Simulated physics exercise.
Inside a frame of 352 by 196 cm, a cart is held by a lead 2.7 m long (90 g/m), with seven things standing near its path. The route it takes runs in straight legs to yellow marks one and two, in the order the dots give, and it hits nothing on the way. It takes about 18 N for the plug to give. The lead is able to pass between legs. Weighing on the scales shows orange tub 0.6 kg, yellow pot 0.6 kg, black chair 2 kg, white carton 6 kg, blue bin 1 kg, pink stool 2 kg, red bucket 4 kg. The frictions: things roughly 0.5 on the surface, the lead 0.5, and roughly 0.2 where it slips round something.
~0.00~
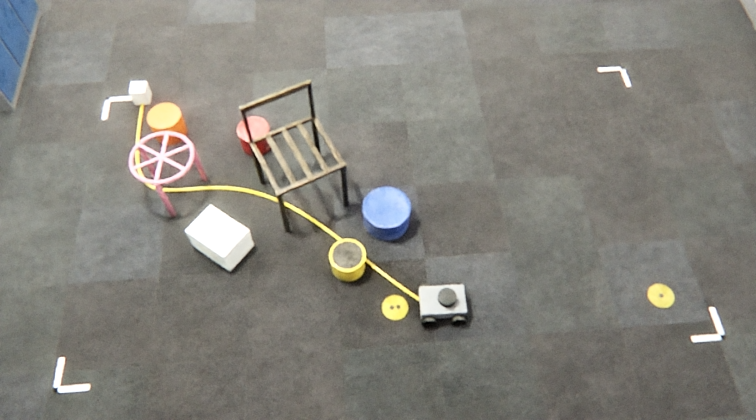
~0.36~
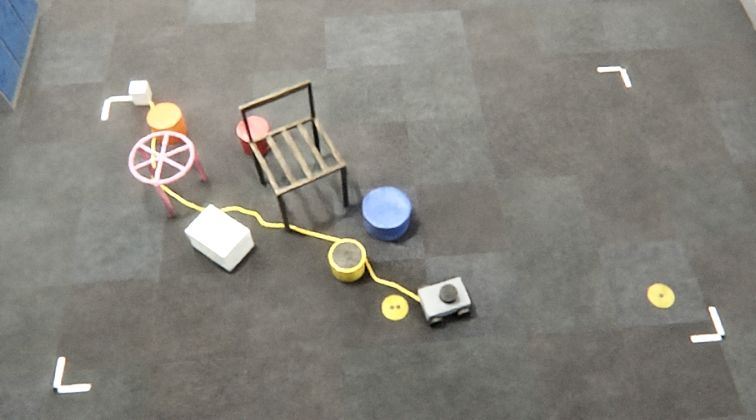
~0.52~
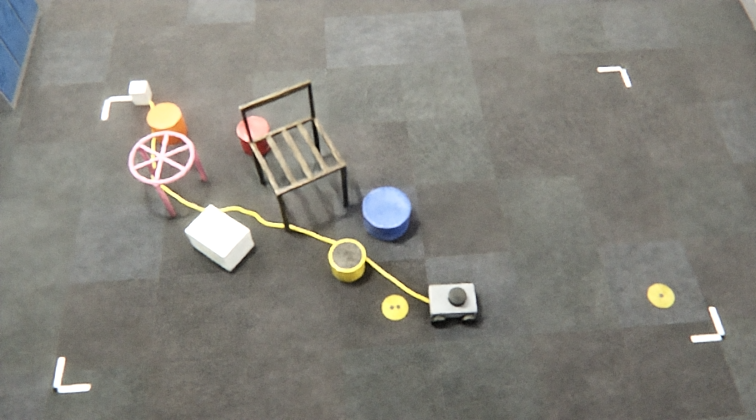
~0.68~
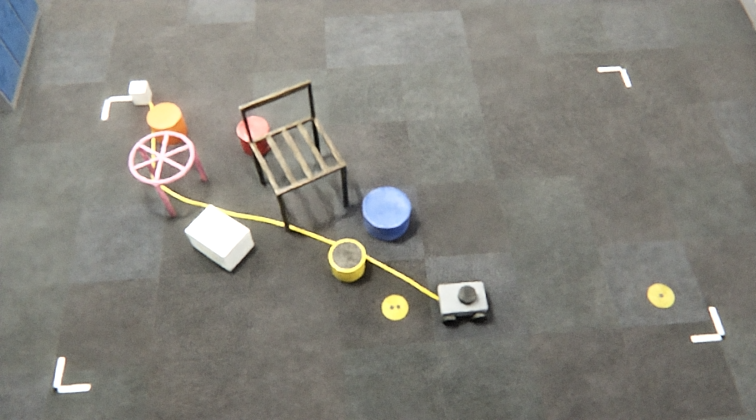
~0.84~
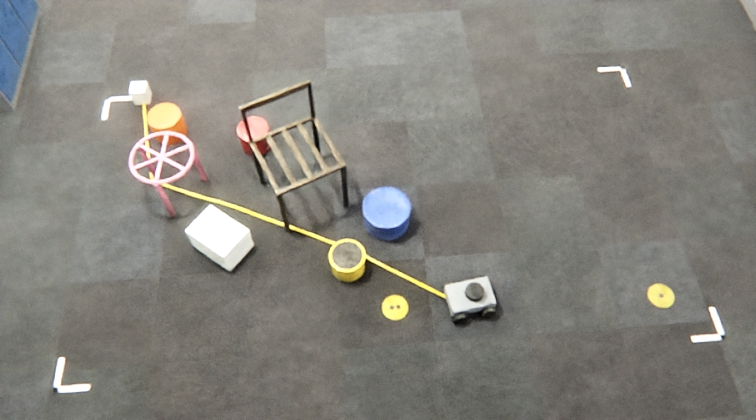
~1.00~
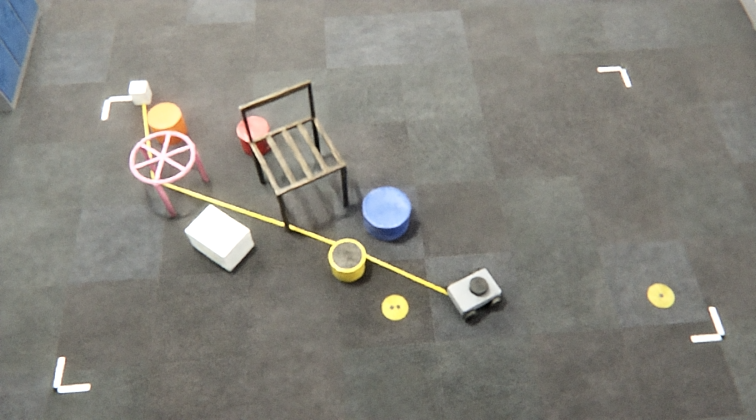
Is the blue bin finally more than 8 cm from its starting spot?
No.
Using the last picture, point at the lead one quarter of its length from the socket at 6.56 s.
Pixel estimate: Near (309, 232).
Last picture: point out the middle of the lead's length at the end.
The halfway point sits near pixel (425, 258).
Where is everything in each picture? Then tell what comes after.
In the first frame, blue bin (387, 207); marks (661, 296) (395, 308); lead runs through (139, 127) (392, 281); cart (432, 307).
In the second frame, lead runs through (391, 284); cart (434, 306).
In the third frame, lead runs through (399, 284); cart (442, 306).
In the fourth frame, lead runs through (409, 281); cart (452, 305).
In the fifth frame, lead runs through (415, 282); cart (459, 303).
In the sixth frame, blue bin (387, 207); lead runs through (420, 281); cart (465, 301).
By 2.9 s, cart at (591, 299), plug out; pink stool 10 cm off its start, orange tub 5 cm off its start.
By 4.7 s, cart at (615, 298), plug out; pink stool 10 cm off its start, orange tub 5 cm off its start.
By 6.6 s, cart at (499, 302), plug out; pink stool 10 cm off its start at (179, 151), orange tub 5 cm off its start at (172, 112).
By 8.4 s, cart at (396, 307), plug out; pink stool 10 cm off its start, orange tub 5 cm off its start.
By 8.8 s, cart at (396, 307), plug out; blue bin 0 cm off its start at (387, 207), pink stool 10 cm off its start at (179, 151), orange tub 5 cm off its start at (172, 112).
